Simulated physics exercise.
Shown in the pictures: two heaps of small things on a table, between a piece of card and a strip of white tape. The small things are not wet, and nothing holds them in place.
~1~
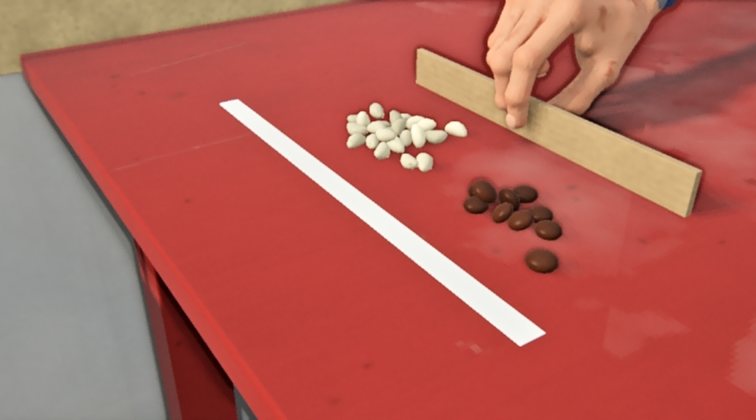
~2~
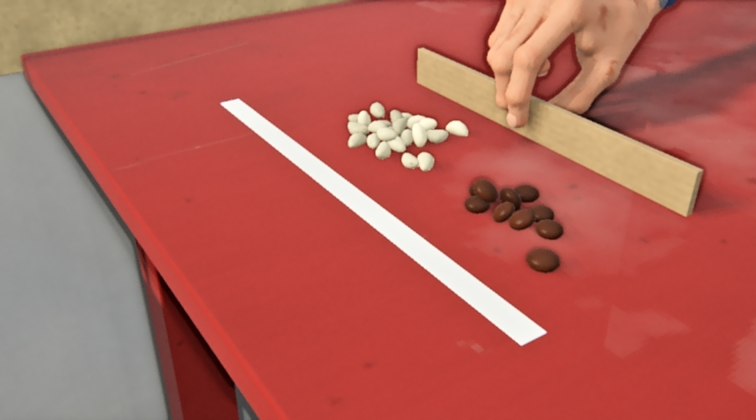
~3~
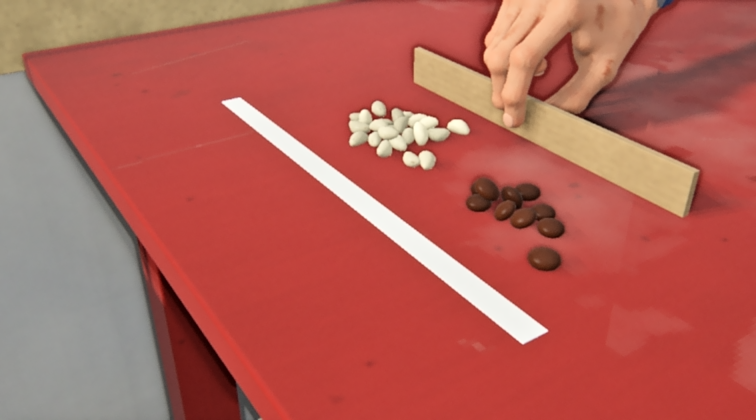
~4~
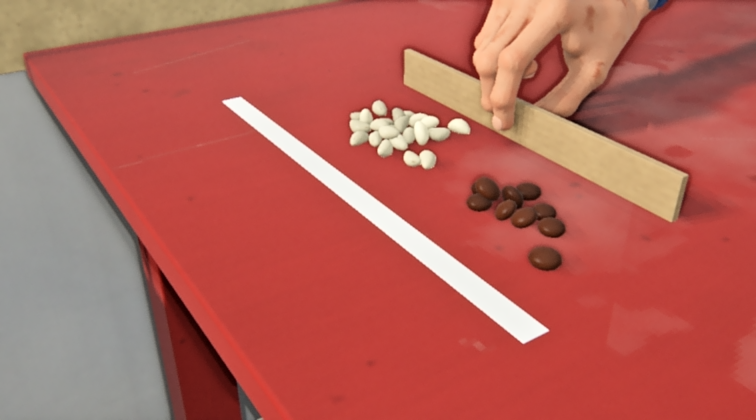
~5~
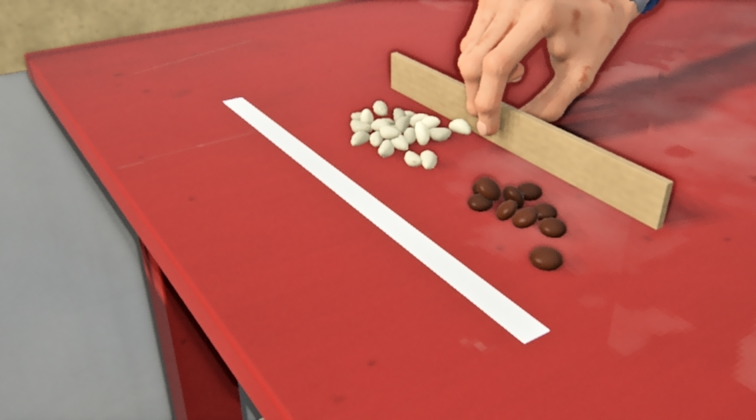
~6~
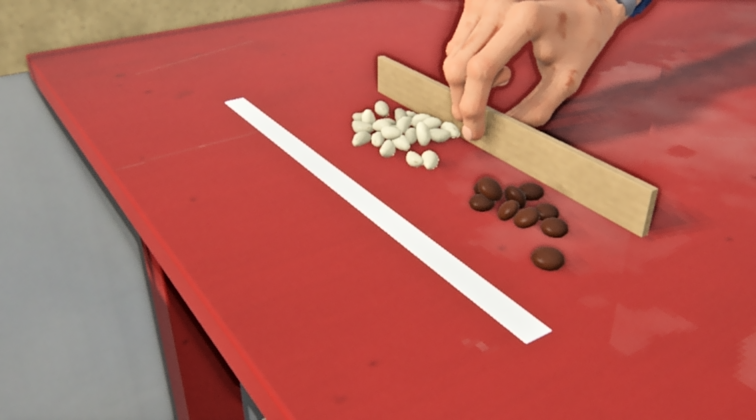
On a red table, a hand sliding a piece of card toward white beans and brown chocolate drops, nudging the beans slightly.
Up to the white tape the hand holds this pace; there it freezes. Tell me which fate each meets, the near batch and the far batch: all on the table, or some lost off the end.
Near batch: All on the table; far batch: All on the table.
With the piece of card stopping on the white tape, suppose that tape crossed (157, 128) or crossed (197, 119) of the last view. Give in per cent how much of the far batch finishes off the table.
With the first stop around 0 % ends off the table, and with the second around 0 %.
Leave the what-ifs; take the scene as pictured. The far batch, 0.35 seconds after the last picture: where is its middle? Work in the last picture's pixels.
I'd point at about (353, 146).
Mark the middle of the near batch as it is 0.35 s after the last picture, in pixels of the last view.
Close to pixel (482, 230).
Then, 0.35 s later than the last frame, piece of card still moving, near (415, 131); near batch all on the table, its front near (472, 238); far batch all on the table, its front near (322, 146).
Then, 0.72 s later than the last frame, piece of card stopped at the white tape; near batch all on the table, its front near (385, 275); far batch all on the table, its front near (258, 183).
Then, 1.00 s later than the last frame, piece of card stopped at the white tape; near batch all on the table, its front near (385, 275); far batch all on the table, its front near (249, 185).
When it is over, piece of card stopped at the white tape; near batch all on the table, its front near (385, 275); far batch all on the table, its front near (249, 185).
